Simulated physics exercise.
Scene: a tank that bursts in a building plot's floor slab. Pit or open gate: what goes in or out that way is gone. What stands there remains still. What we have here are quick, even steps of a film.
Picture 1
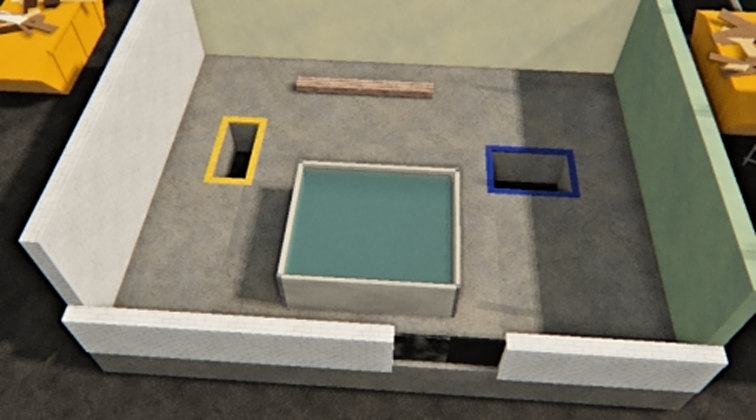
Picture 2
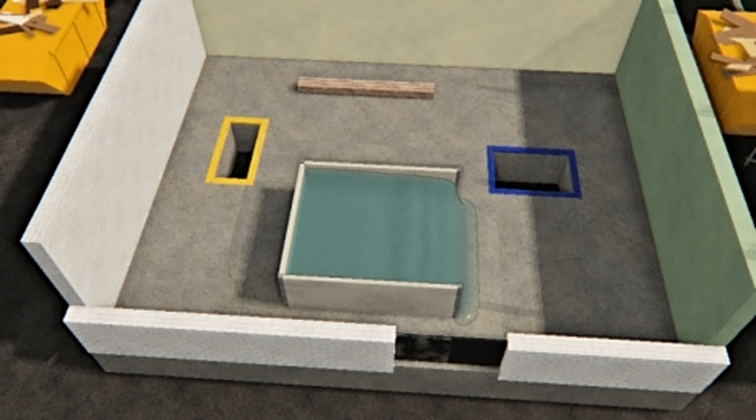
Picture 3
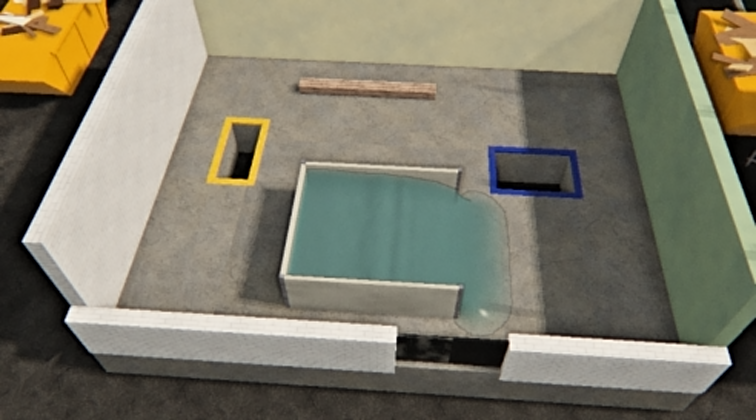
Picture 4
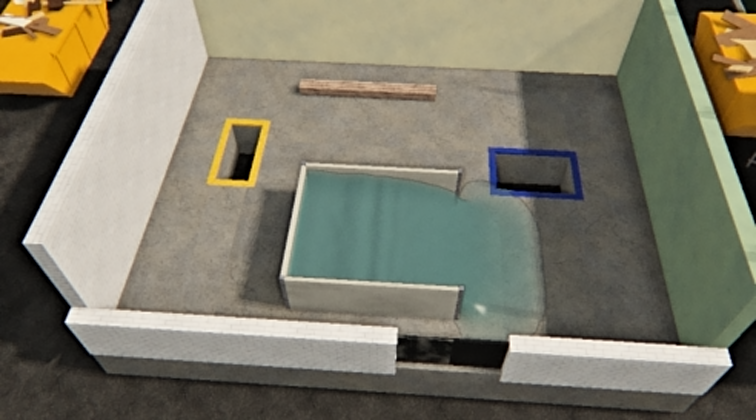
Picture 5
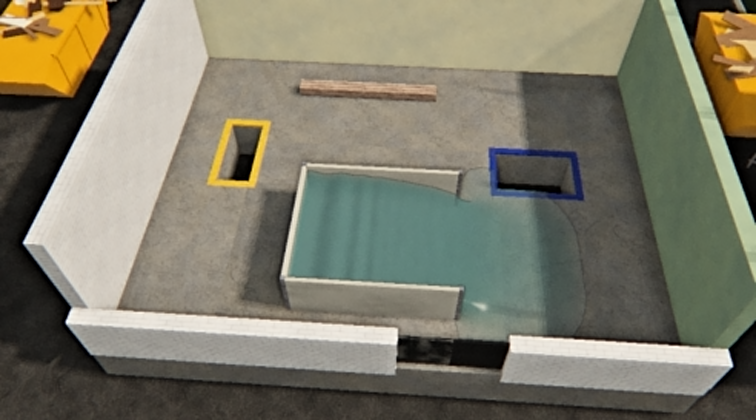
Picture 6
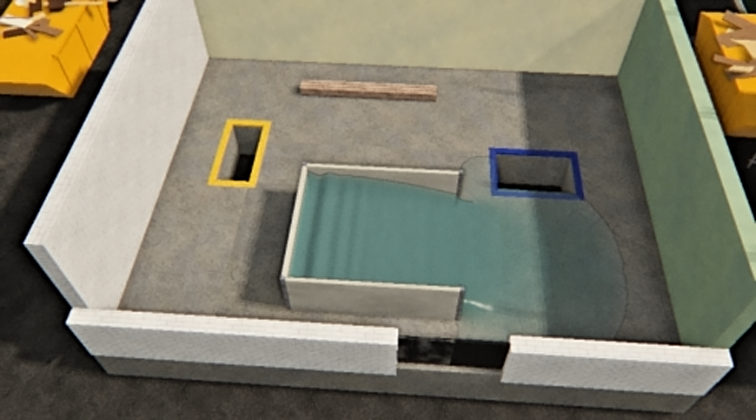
Water in an open tank on a walled grey floor slab pours out through the tank's right side, spreading rightward in a widening, rounded sheet that reaches the blue-edged pit while the level inside the tank drops.
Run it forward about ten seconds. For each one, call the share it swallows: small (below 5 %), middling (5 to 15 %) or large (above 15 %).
Calls: Gate - small; yellow pit - small; blue pit - large.
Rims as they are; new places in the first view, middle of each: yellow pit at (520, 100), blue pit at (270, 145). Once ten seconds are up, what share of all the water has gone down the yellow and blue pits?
Of everything, yellow catches 40 per cent while blue catches 0 per cent.
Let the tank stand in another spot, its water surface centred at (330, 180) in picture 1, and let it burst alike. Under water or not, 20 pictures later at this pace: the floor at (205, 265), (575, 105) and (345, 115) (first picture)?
Looking at all three, I'd call them bone dry, swamped, bone dry.
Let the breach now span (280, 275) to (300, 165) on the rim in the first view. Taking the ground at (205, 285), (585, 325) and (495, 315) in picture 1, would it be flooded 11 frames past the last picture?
Well, the first is hit by the spill, the next missed by the spill, the last missed by the spill.
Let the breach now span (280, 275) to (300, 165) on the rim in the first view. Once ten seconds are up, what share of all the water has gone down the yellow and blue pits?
Per cent: Yellow 35, blue 4.
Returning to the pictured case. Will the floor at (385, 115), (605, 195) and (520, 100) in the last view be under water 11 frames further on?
Left dry; drenched; left dry.
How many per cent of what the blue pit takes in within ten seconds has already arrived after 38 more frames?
It should be near 70 percent of the ten-second total.
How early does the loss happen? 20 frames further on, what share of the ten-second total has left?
Close to 25 %.
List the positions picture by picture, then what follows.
The first frame shows the open tank at (374, 223) is whole and still.
In the second frame, the front is at (459, 320), out from the gap at (454, 245).
In the third frame, water pours out at (455, 248) and has run to (485, 329).
In the fourth frame, the front is at a hidden place, out from the gap at (455, 250).
In the fifth frame, the front is at a hidden place, out from the gap at (455, 251).
In the sixth frame, water pours out at (455, 252) and has run to (621, 308).
A moment on, water covers 25 % of the floor; the gate 0 %, the yellow pit 0 %, the blue pit 2 %.
Next, water covers 25 % of the floor; the gate 0 %, the yellow pit 0 %, the blue pit 5 %.
Then, water covers 35 % of the floor; the gate 0 %, the yellow pit 0 %, the blue pit 10 %.
Later, water covers 65 % of the floor; the gate 0 %, the yellow pit 0 %, the blue pit 25 %.
In the end, water covers 95 % of the floor; the gate 0 %, the yellow pit 3 %, the blue pit 36 %.
